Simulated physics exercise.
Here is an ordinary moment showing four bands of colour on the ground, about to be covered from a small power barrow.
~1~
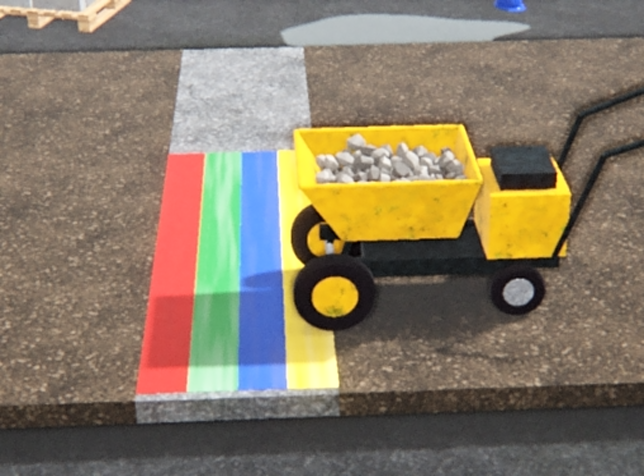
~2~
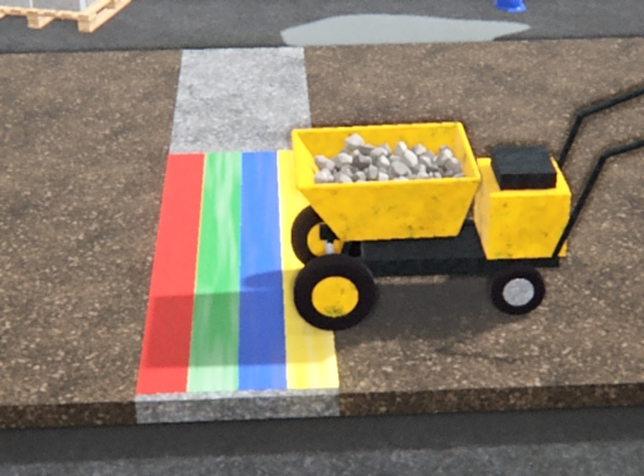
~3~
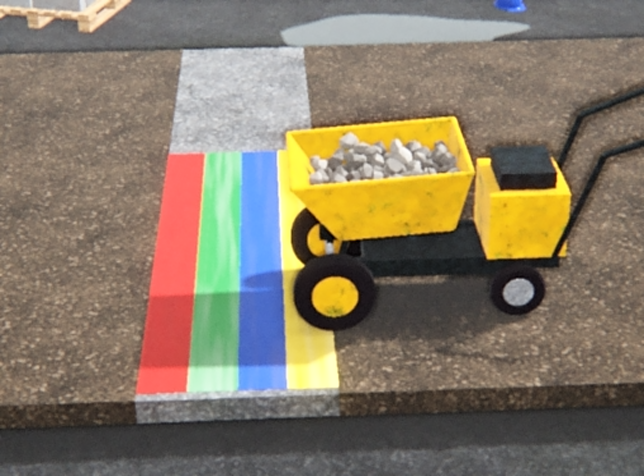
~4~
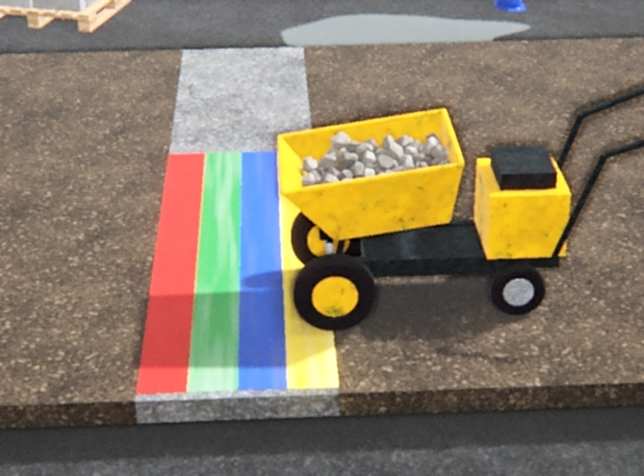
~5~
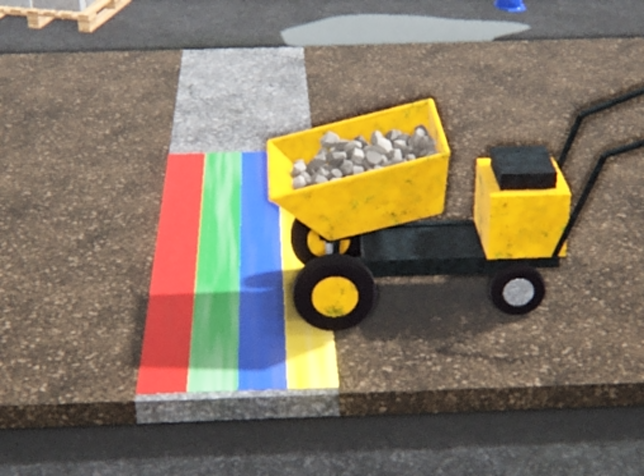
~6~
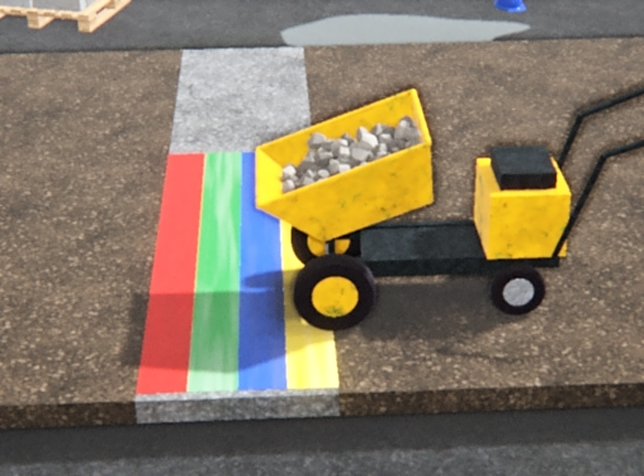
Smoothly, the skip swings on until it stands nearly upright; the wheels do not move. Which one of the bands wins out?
Red wins out.
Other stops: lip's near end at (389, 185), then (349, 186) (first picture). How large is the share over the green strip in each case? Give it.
The first gives 20 %, the second 30 %.
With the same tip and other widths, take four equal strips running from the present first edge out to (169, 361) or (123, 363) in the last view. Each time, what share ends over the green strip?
0 % and 20 %, near enough.
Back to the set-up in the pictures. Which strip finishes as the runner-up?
The green strip is second.
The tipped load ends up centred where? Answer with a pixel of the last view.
Close to (162, 298) in the last view.
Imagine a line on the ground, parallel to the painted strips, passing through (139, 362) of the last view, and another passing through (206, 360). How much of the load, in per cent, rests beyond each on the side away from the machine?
The first comes to 30 per cent, the second to 80 per cent.
Shortly afterwards, skip tipped steeply; the whole lot in the skip.
Next, skip tipped right over; the bulk in the skip; only a few over the green strip; a little over the red strip; only a few falling.
Some moments later, skip tipped right over; near a quarter in the skip; a little over the green strip; near a third over the red strip; near a quarter off the paint.
In the end, skip tipped right over; near a quarter in the skip; none at all over the yellow strip; none at all over the blue strip; near a quarter over the green strip; near a third over the red strip; near a quarter off the paint.
